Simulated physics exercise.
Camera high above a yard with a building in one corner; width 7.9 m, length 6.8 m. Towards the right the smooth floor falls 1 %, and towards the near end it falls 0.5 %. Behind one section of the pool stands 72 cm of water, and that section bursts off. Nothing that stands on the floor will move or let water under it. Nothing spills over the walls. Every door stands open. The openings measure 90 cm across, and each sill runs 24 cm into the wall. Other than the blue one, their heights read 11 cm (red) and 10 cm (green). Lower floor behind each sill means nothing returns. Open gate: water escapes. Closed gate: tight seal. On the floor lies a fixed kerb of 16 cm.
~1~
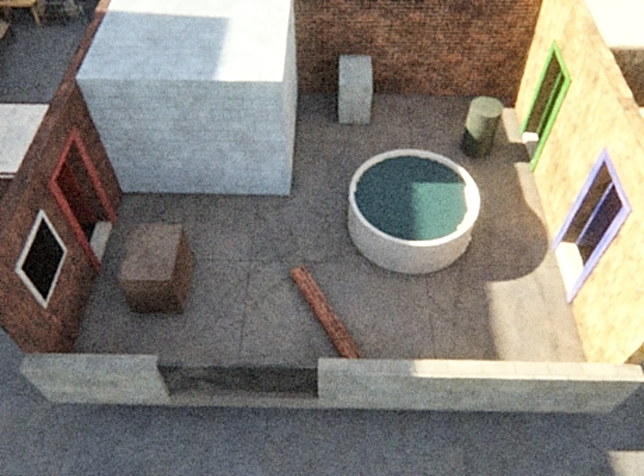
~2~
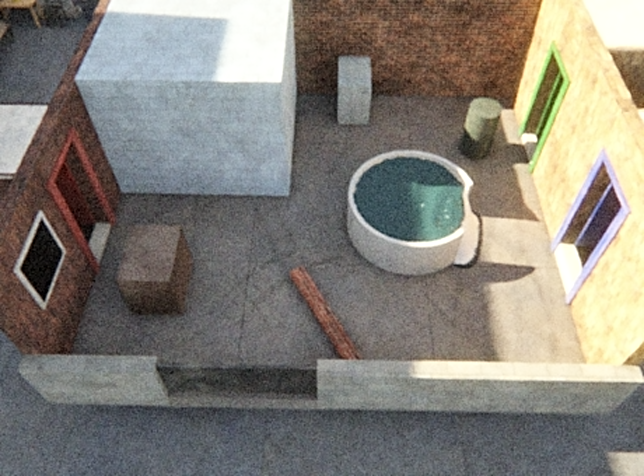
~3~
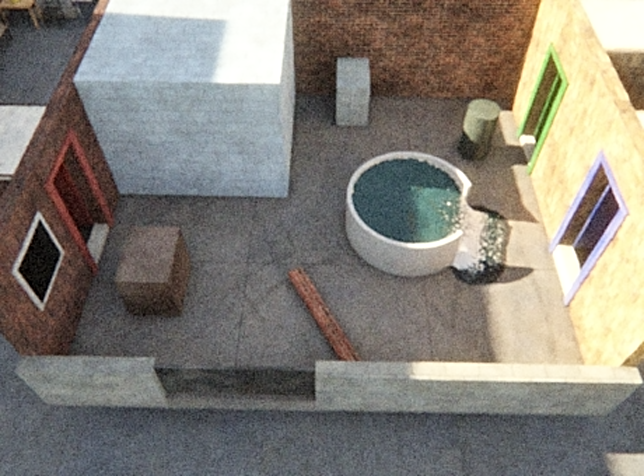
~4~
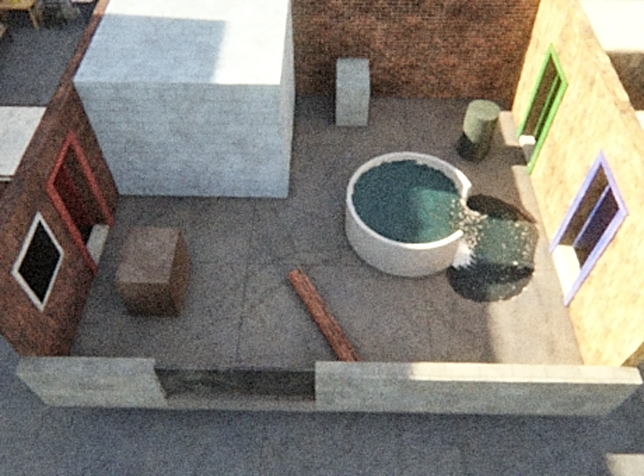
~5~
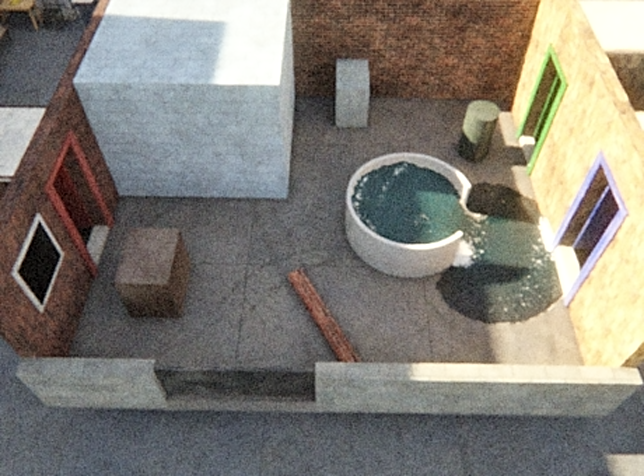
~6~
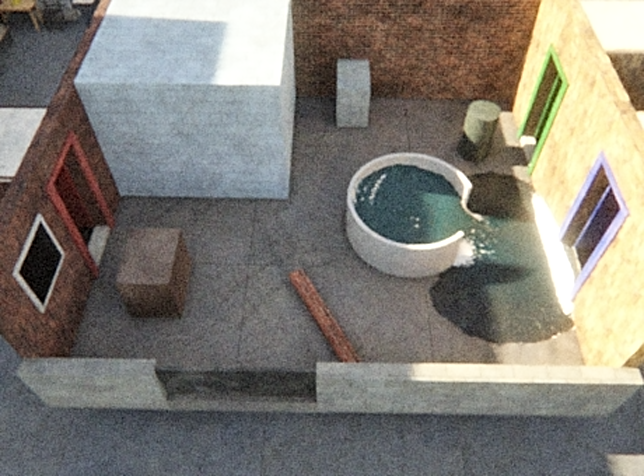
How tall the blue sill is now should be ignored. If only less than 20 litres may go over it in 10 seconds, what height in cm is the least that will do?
It needs to be about 34 cm high.
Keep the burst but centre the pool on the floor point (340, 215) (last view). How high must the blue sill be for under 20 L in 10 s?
Then roughly 25 cm.
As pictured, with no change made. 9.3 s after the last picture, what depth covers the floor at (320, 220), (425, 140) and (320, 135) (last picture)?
Depth: About 7, 4, 8 cm.
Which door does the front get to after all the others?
The red door.
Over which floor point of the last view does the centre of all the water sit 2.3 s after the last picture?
It lies near (462, 252) in the last picture.
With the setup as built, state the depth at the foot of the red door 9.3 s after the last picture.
About 4.5 cm.
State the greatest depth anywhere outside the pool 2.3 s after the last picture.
34 cm.
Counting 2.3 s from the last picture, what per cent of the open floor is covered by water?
Some 35 in a hundred.
Then, 0.7 s after the last picture water covers 15 % of the floor, deepest (42 cm) near (544, 247); 39 cm at the blue door, 30 litres in over its 26 cm sill.
Then, 2.3 s after the last picture water covers 35 % of the floor, deepest (34 cm) near (581, 381); 24 cm at the blue door, 80 litres in over its 26 cm sill.
Then, 9.3 s after the last picture water covers 95 % of the floor, deepest (10 cm) near (451, 390); 10 cm at the blue door, 81 litres in over its 26 cm sill.
At the blue door as built, the water peaked near 41 cm, 0.5 s after the last picture.
With a sill of 30 cm, 45 litres would have come in within the 10 s; with 40 cm, 4 litres. So under 20 litres takes about 34 cm.
